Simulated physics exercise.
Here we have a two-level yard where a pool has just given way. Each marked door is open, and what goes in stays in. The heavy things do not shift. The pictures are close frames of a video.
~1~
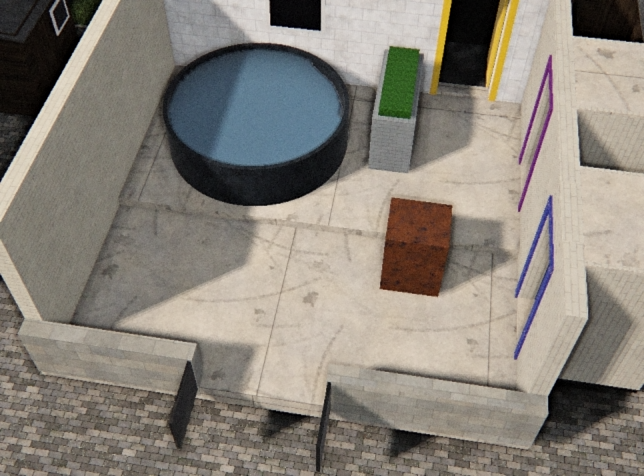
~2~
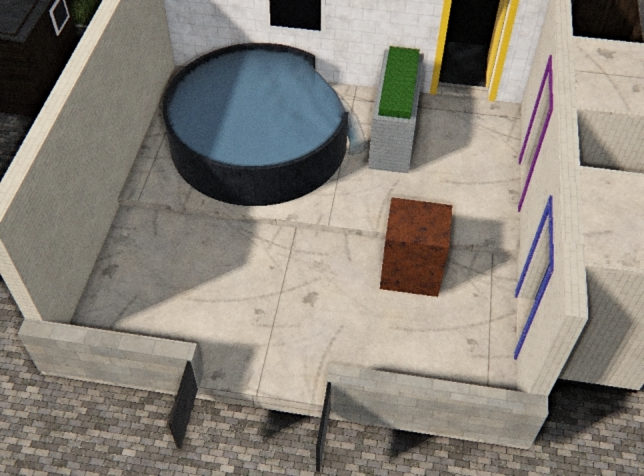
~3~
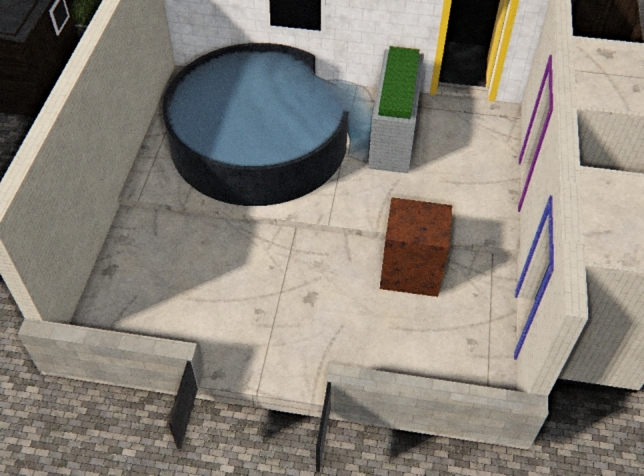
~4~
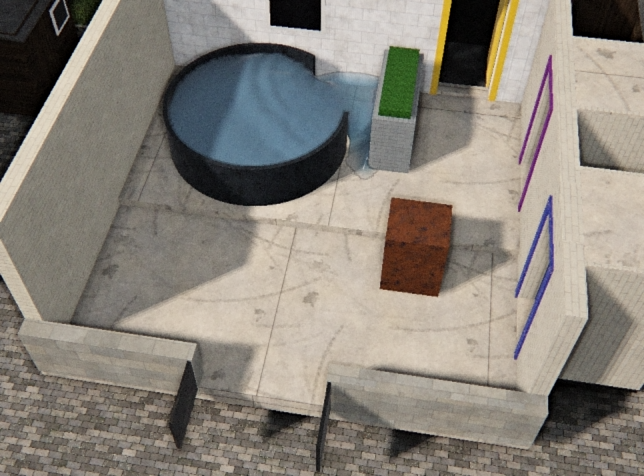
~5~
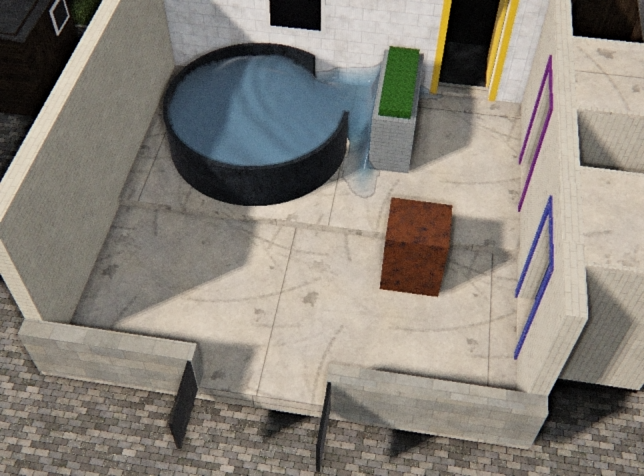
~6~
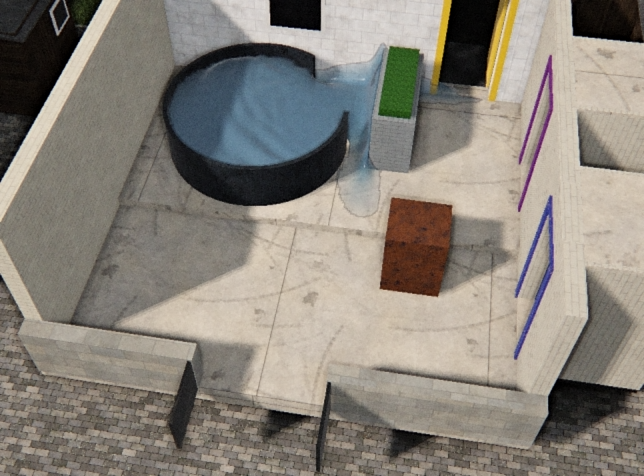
At the start, a round, dark-walled pool sits full and still in a walled yard, near a grass-topped grey block and a rusty brown box. A gap opens on its right side and water pours out, reaching the grey block, then spreading along its side and forward across the pale floor.
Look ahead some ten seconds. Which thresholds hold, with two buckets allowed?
In the end: The yellow door floods; the purple door floods; the blue door floods.
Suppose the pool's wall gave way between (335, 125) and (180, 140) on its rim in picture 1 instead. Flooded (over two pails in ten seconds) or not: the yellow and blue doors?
One by one: Yellow door keeps below it; blue door floods.
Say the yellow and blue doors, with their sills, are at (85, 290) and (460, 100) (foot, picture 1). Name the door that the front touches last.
I say the yellow-painted one.
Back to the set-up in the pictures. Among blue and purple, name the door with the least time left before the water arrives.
It is the purple door.
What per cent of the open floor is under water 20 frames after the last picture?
Roughly 80 per cent.
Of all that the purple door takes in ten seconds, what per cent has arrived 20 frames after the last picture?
Near 40 in a hundred.
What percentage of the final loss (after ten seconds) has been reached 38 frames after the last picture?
Some 45 per cent.
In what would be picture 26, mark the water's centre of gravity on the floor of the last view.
Roughly at (297, 153).
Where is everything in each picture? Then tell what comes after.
In the first picture, the round pool at (257, 105) is whole and still.
In the second picture, water pours out at (338, 108) and has run to (354, 151).
In the third picture, the front is at (368, 158), out from the gap at (338, 109).
In the fourth picture, water pours out at (338, 111) and has run to (369, 175).
In the fifth picture, water pours out at (338, 111) and has run to (438, 94).
In the sixth picture, water pours out at (338, 110) and has run to (476, 98).
A moment on, water covers 25 % of the floor; the yellow door under two buckets in, the purple door not reached, the blue door not reached.
Next, water covers 45 % of the floor; the yellow door over two buckets in, the purple door under two buckets in, the blue door not reached.
Then, water covers 80 % of the floor; the yellow door over two buckets in, the purple door under two buckets in, the blue door wet at the sill, nothing in.
Later, water covers 95 % of the floor; the yellow door over two buckets in, the purple door over two buckets in, the blue door under two buckets in.
In the end, water covers 95 % of the floor; the yellow door over two buckets in, the purple door over two buckets in, the blue door over two buckets in.
